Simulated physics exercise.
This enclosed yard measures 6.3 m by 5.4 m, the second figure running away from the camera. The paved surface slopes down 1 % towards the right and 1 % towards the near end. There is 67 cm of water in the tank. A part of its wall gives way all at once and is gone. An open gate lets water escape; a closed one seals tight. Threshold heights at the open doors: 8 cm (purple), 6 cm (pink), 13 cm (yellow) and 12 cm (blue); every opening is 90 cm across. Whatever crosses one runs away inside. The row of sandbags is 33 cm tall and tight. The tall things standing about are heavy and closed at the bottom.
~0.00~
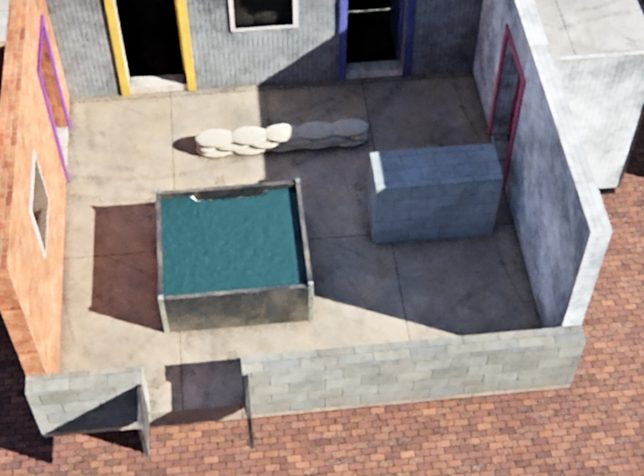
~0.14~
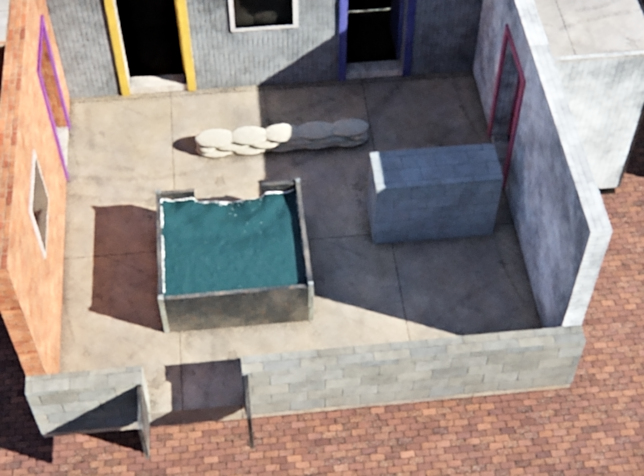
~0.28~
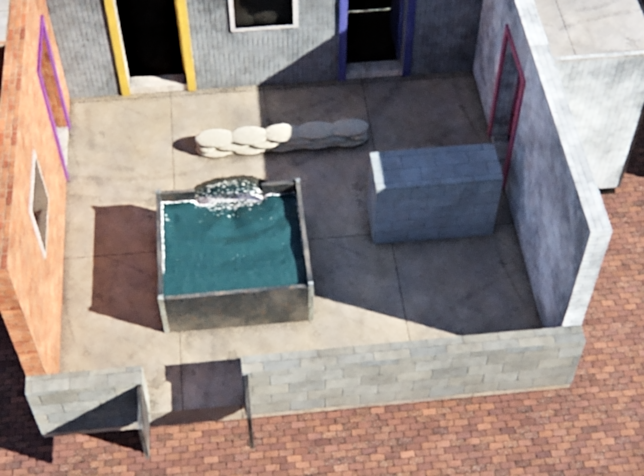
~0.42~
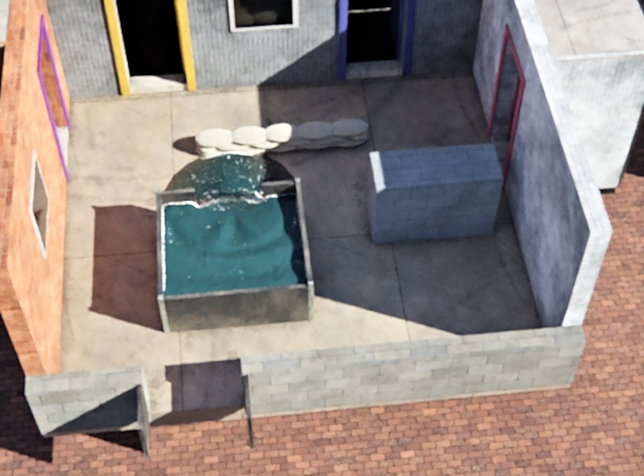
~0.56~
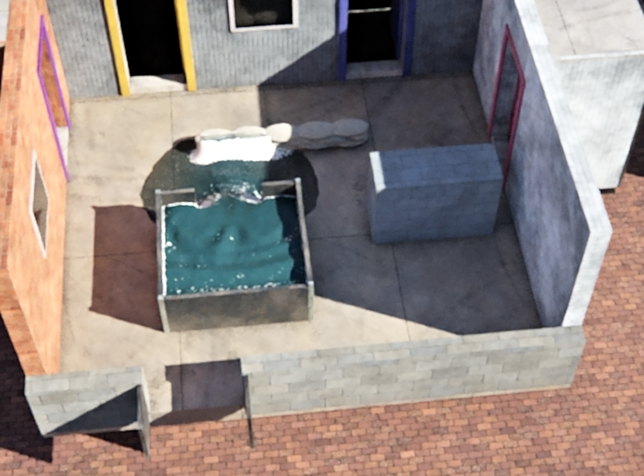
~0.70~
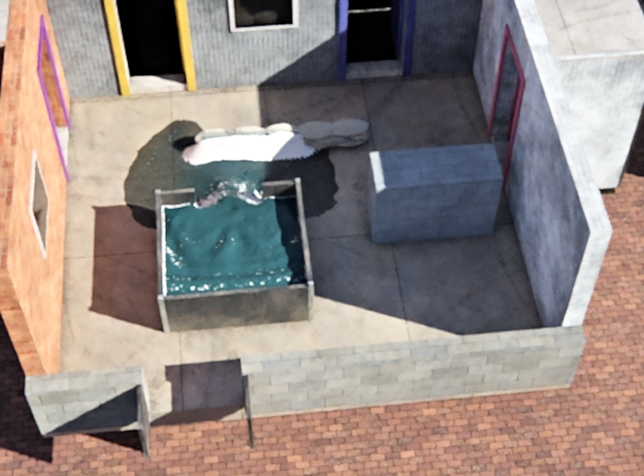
A walled yard held a square tank of still teal water until part of its far wall vanished, and water poured out the back, reaching the pale sandbags and spreading across the paving behind.
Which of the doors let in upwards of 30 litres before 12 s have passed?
Within that time: At the purple door it exceeds the limit; at the pink door it passes the limit; at the yellow door it keeps below the limit; at the blue door it keeps below the limit.
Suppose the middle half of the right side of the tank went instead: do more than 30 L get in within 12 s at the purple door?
Against that limit: Purple under.
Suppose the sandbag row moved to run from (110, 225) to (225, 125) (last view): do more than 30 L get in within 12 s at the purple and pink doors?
Against that limit: Purple under, pink over.
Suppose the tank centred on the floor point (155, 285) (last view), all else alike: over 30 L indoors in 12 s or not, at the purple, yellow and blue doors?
Against that limit: Purple past it, yellow over, blue under.
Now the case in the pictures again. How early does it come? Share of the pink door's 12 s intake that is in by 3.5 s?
About 30 per cent.
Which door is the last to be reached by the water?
Last comes the blue one.
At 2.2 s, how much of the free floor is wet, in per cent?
Some 35 per cent of it.
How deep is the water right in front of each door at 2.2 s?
Depths in cm: Purple 18, pink 9, yellow 13, blue 0.
After 1.4 s water covers 25 % of the floor and is deepest (42 cm) near (228, 165); purple door not reached, pink door not reached, yellow door 8 cm at the sill, 0 L in, blue door not reached.
After 2.2 s water covers 35 % of the floor and is deepest (32 cm) near (228, 165); purple door 18 cm at the sill, 24 L in, pink door 9 cm at the sill, 12 L in, yellow door 13 cm at the sill, 1 L in, blue door not reached.
After 3.5 s water covers 50 % of the floor and is deepest (25 cm) near (228, 165); purple door 15 cm at the sill, 93 L in, pink door 17 cm at the sill, 95 L in, yellow door 10 cm at the sill, 3 L in, blue door 1 cm at the sill, 0 L in.
After 7.0 s water covers 80 % of the floor and is deepest (14 cm) near (501, 182); purple door 8 cm at the sill, 133 L in, pink door 12 cm at the sill, 216 L in, yellow door 7 cm at the sill, 4 L in, blue door 7 cm at the sill, 0 L in.
After 12.0 s water covers 95 % of the floor and is deepest (10 cm) near (549, 360); purple door 3 cm at the sill, 133 L in, pink door 9 cm at the sill, 291 L in, yellow door 3 cm at the sill, 4 L in, blue door 6 cm at the sill, 0 L in.
